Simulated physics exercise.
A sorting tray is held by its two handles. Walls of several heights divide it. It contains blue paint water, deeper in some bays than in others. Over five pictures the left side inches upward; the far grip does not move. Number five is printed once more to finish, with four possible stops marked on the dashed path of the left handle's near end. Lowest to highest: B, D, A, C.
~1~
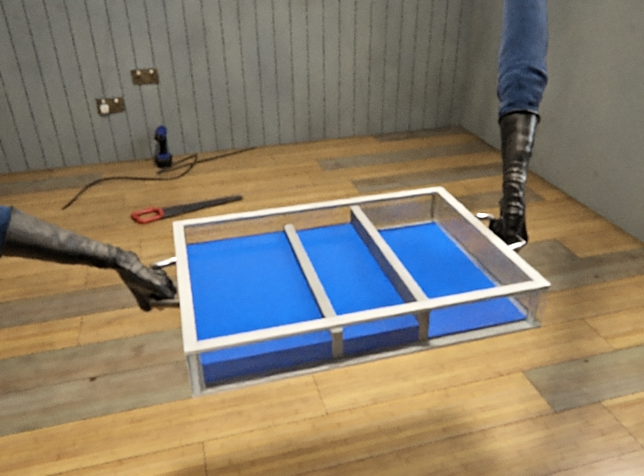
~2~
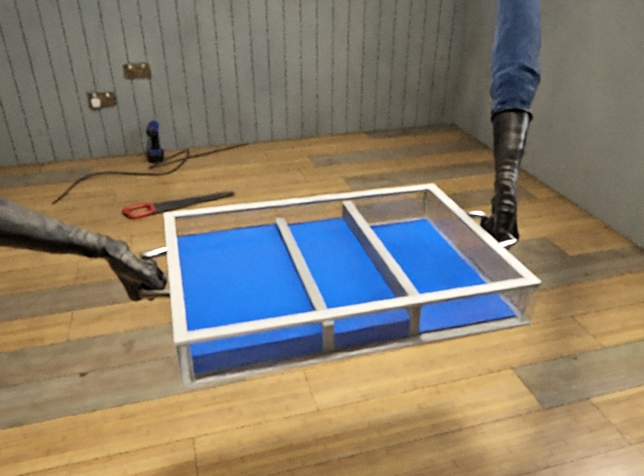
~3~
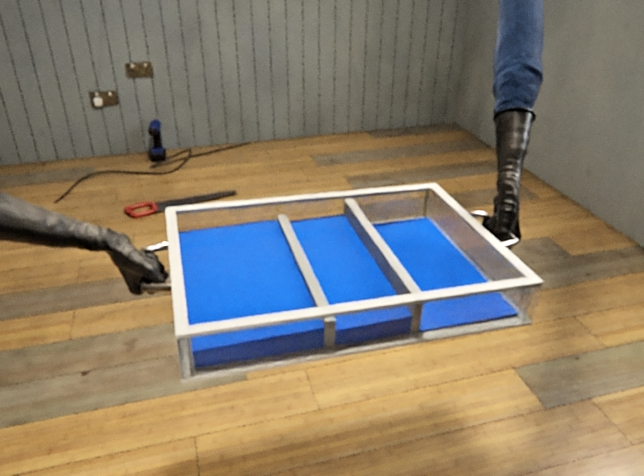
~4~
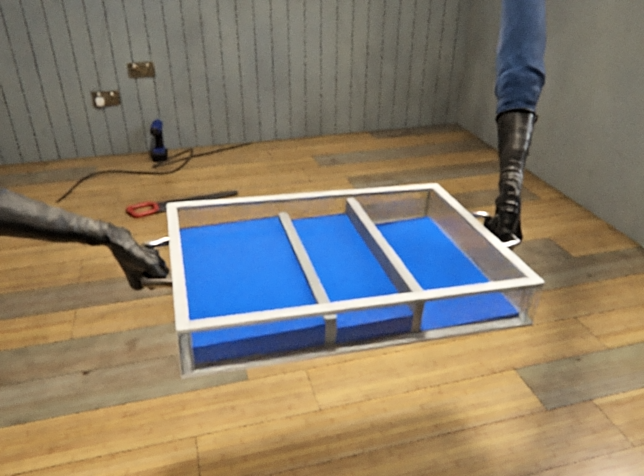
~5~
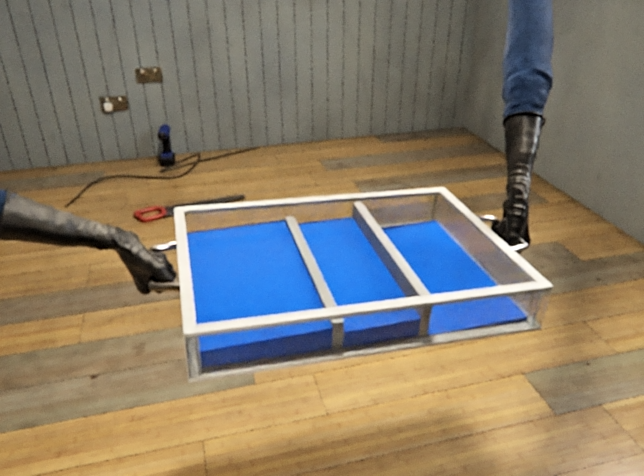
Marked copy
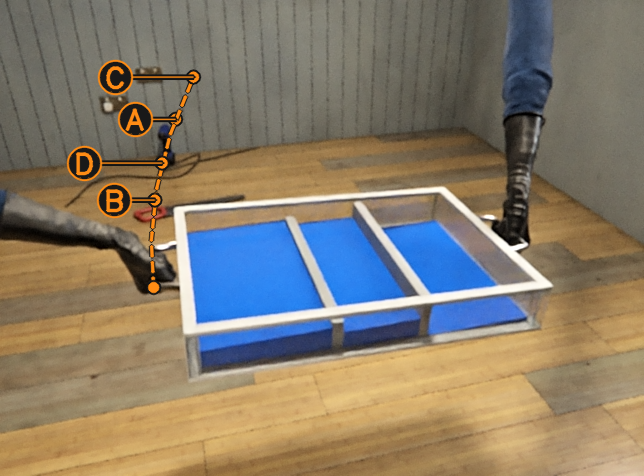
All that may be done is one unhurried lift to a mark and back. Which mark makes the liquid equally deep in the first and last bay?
D works best here.
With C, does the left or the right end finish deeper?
The right one.
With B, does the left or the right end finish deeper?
The left one.
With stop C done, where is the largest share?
It is the right one.
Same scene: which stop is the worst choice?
Here it is stop C.
On the marked copy, A at (175, 119); B at (154, 200); C at (193, 77); D at (162, 163).
If A is chosen, the right end bay stands much deeper than the other; nothing spills.
If B is chosen, the left end bay stands much deeper than the other; nothing spills.
If C is chosen, the right end bay stands much deeper than the other; about 8 % goes over the rim.
If D is chosen, the two end bays stand about equally deep; nothing spills.
